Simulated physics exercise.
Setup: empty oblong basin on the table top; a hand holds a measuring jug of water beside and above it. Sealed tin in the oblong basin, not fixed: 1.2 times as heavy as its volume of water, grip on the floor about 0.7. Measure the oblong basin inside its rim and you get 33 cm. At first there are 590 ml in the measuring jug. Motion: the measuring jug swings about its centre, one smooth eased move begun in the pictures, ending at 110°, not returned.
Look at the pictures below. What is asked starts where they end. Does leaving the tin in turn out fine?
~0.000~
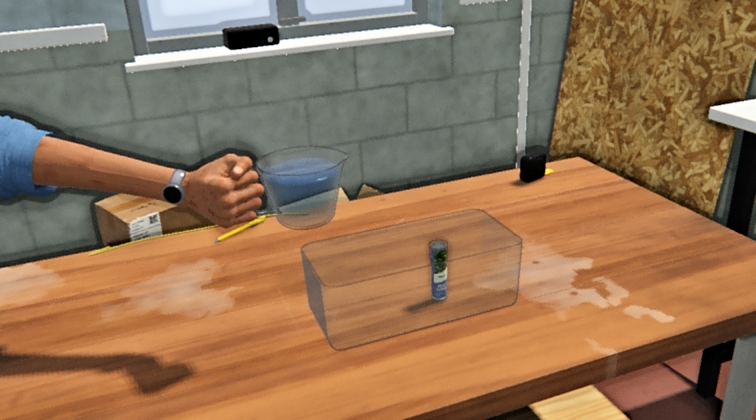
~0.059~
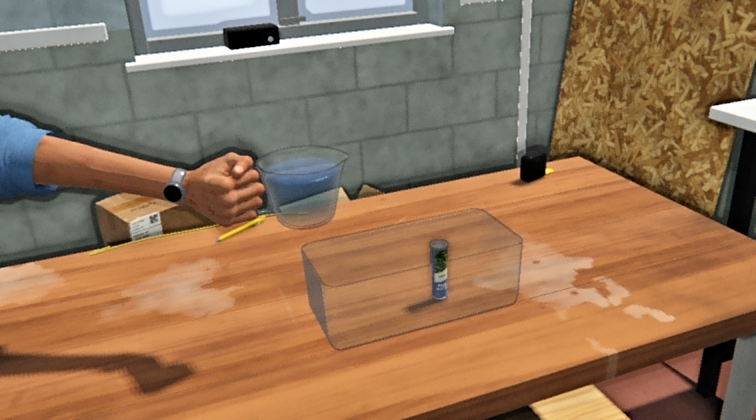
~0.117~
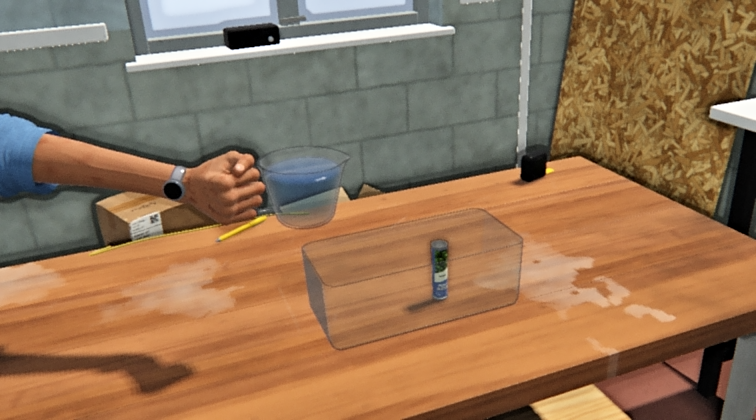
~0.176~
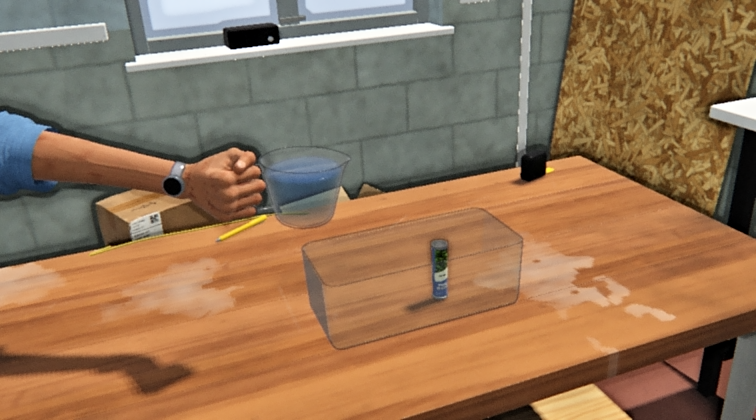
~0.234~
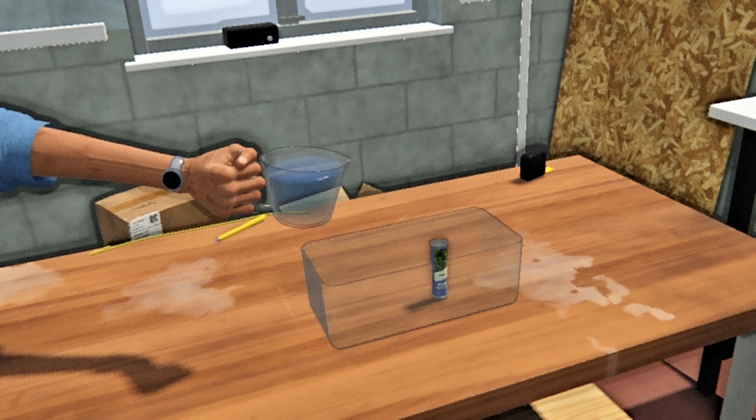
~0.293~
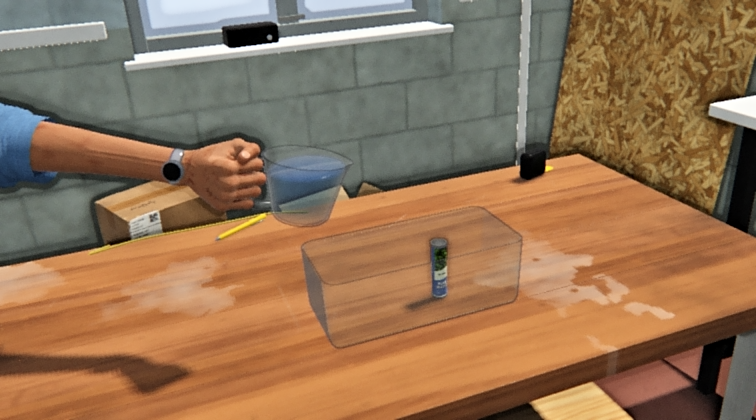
Yes: Watch, it's going to keep its feet.
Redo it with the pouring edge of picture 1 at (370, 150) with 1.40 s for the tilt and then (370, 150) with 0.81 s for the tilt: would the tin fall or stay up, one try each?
Run one: It does not tip. Run two: It does not tip.
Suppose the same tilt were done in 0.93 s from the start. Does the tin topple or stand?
The tin would stay balanced.
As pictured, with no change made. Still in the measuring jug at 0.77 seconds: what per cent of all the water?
60 %.
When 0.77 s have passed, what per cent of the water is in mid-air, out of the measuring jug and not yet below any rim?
It comes to roughly 24 per cent.
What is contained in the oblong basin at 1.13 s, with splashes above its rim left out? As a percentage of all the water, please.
Around 86 in a hundred.
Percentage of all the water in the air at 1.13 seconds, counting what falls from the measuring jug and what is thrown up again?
7 per cent, roughly.
Then, 0.77 s in, the tilt is 64° and 59 per cent is still to pour; the tin stands where it began.
Then, 1.13 s in, the tilt is 100° and 6 per cent is still to pour; the tin stands where it began.
Then, 1.50 s in, the tilt is 110° and 0 per cent is still to pour; the tin stands where it began.
Then, 1.90 s in, the tilt is 110° and 0 per cent is still to pour; the tin stands where it began.
Finally, the tin stands where it began.
